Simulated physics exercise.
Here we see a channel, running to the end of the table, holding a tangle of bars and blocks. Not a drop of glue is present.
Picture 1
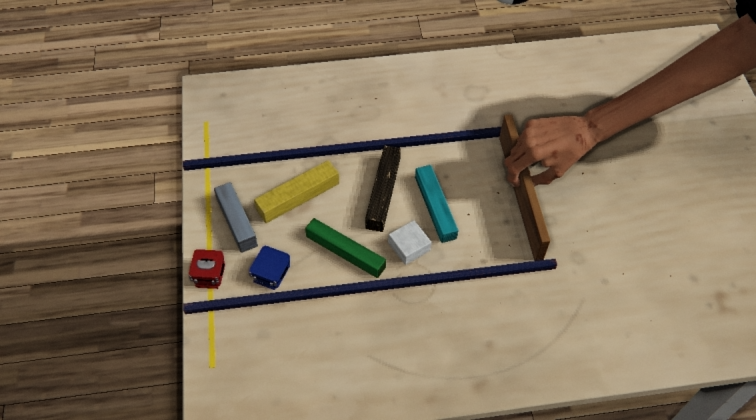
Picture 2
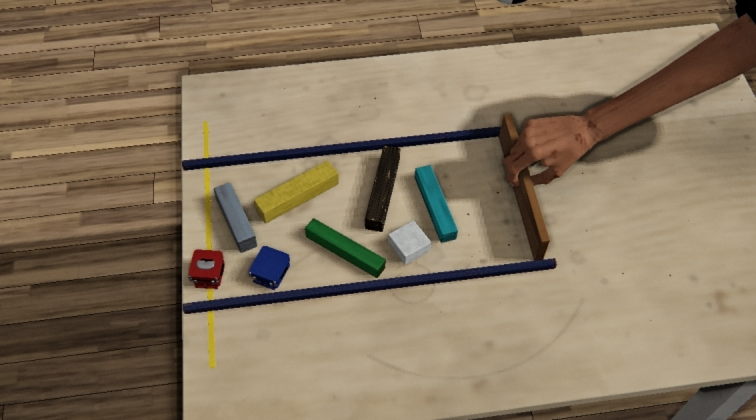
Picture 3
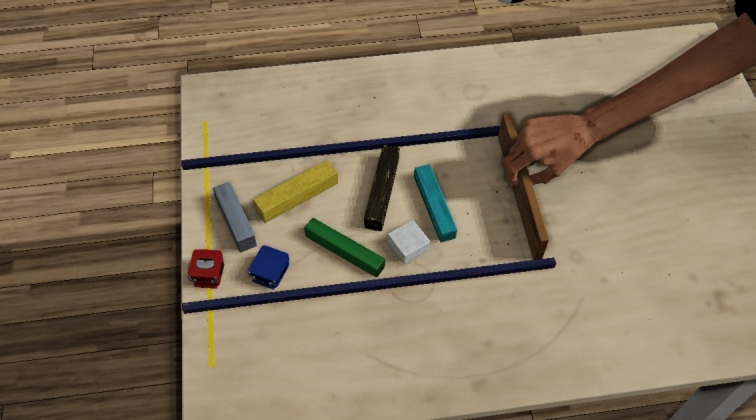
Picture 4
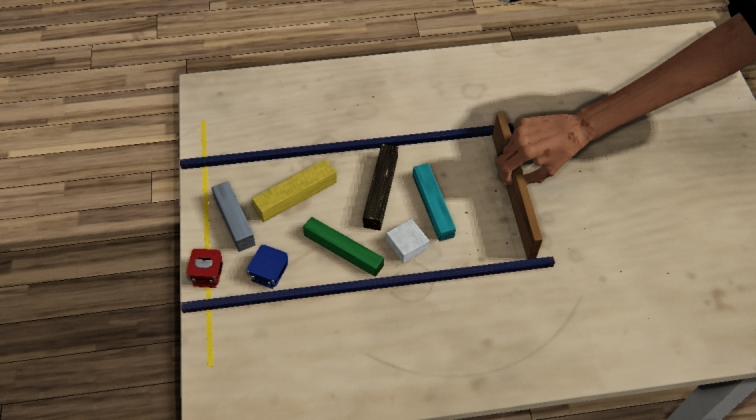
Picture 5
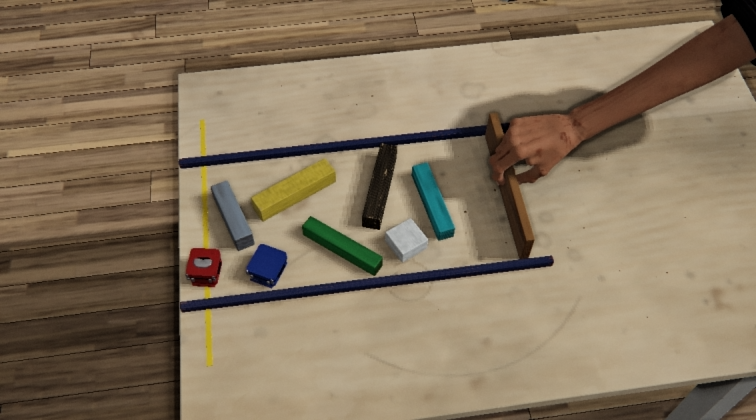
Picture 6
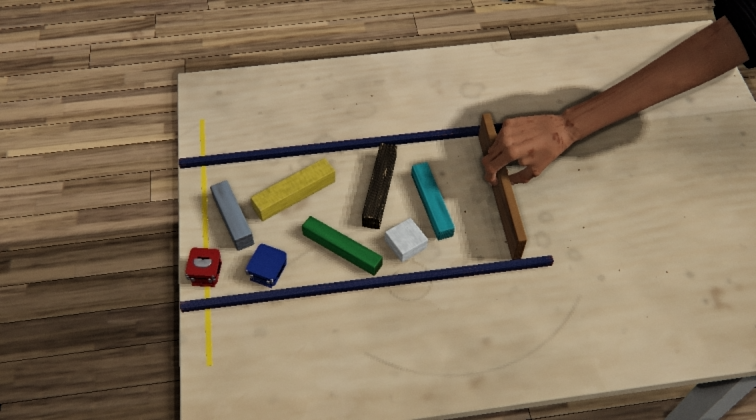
On a pale wooden tabletop above a plank floor, seen from above at an angle, two dark blue rails form a channel crossed near its left end by a yellow line. Between them lie red and blue blocks, a grey bar, yellow, green, black and turquoise bars, and a whitish block. From the right, a hand slides an upright brown board slightly left, touching nothing else, while the view barely shifts.
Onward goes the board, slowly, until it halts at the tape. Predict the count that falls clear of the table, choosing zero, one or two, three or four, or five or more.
The count is five or more.
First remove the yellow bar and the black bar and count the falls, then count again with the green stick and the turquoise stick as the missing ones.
The answer is 4 and then 4.
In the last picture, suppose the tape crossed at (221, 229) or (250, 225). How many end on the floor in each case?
Tallies: 5, 3.
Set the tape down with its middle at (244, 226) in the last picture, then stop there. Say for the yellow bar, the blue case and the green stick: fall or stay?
Well, the yellow bar stays where it is, the blue case comes off, and the green stick? It stays where it is.
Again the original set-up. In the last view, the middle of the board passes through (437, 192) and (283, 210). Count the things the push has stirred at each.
Answer - first 1, then 8.
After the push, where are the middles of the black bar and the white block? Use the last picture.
The black bar settles near (178, 202); as for the white block, near (183, 279).
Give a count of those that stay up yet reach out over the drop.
Looks like 2 of them.
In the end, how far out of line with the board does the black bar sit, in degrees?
Some 0 degrees.
A little later, none off yet; red case at rest near (205, 267); grey stick at rest near (232, 215); blue case at rest near (268, 266).
Next, none off yet; red case at rest near (205, 267); grey stick shifted a little near (206, 227); blue case shifted a little near (250, 272).
Later still, one off so far; red case dropping near (148, 322); grey stick tilted a little near (163, 239); blue case shifted well along near (176, 284).
When it is over, the number that fall off is five or more; down, green stick, yellow bar, blue case, grey stick and red case.
